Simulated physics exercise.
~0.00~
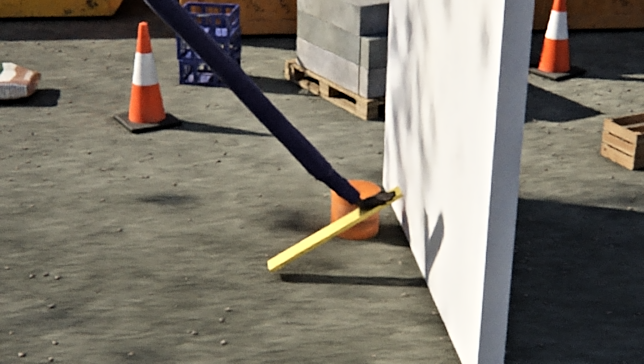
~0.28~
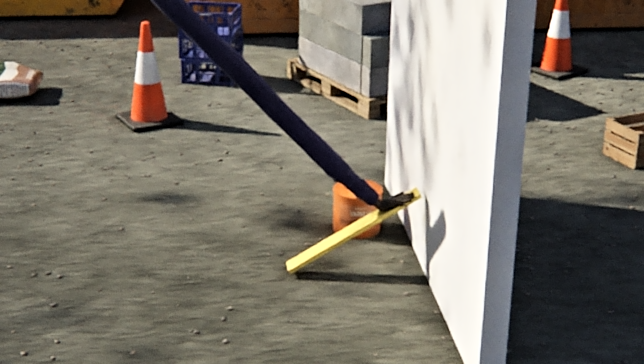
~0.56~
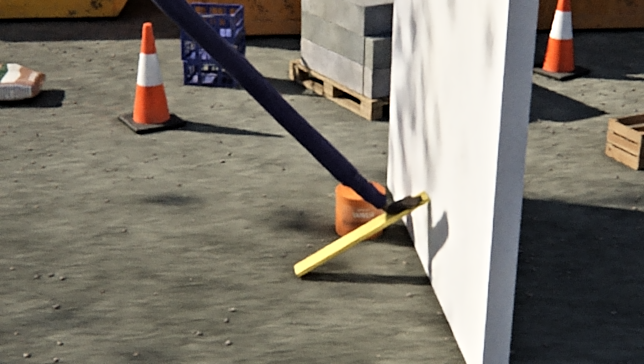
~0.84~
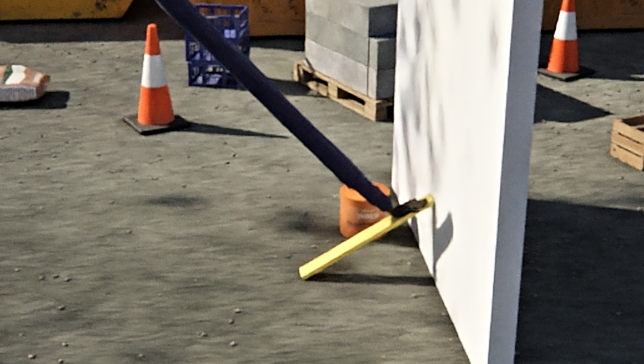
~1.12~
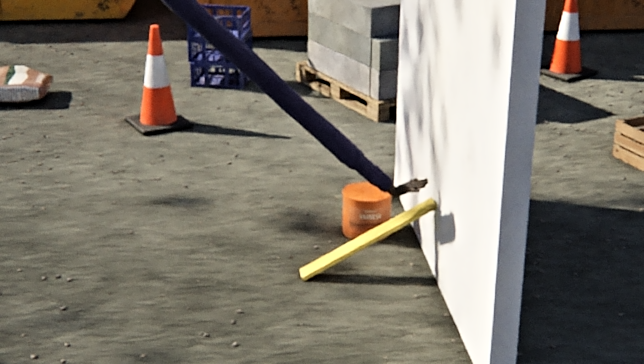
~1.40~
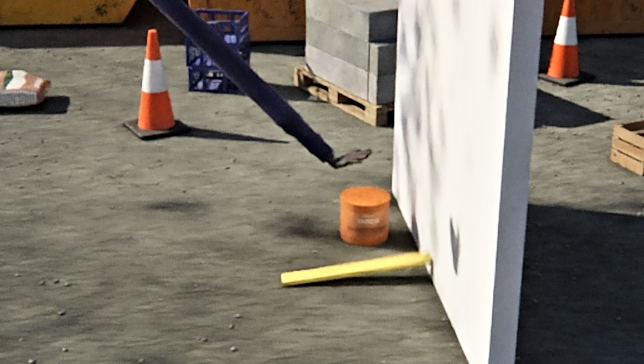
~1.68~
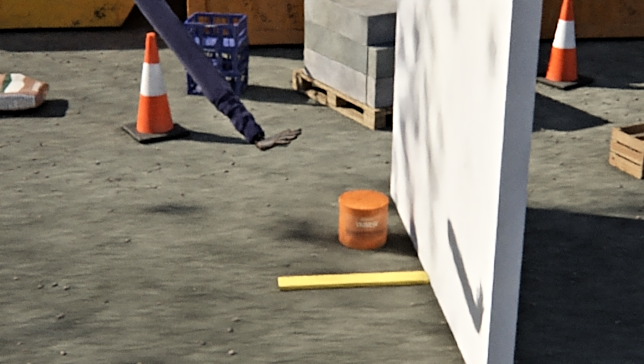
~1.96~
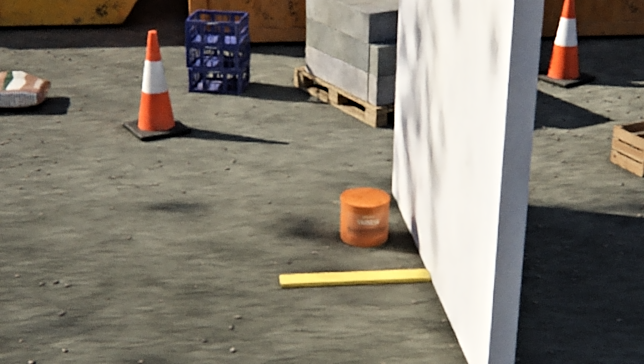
An arm leans a yellow plank against a white wall, lets go, and it slides down flat.
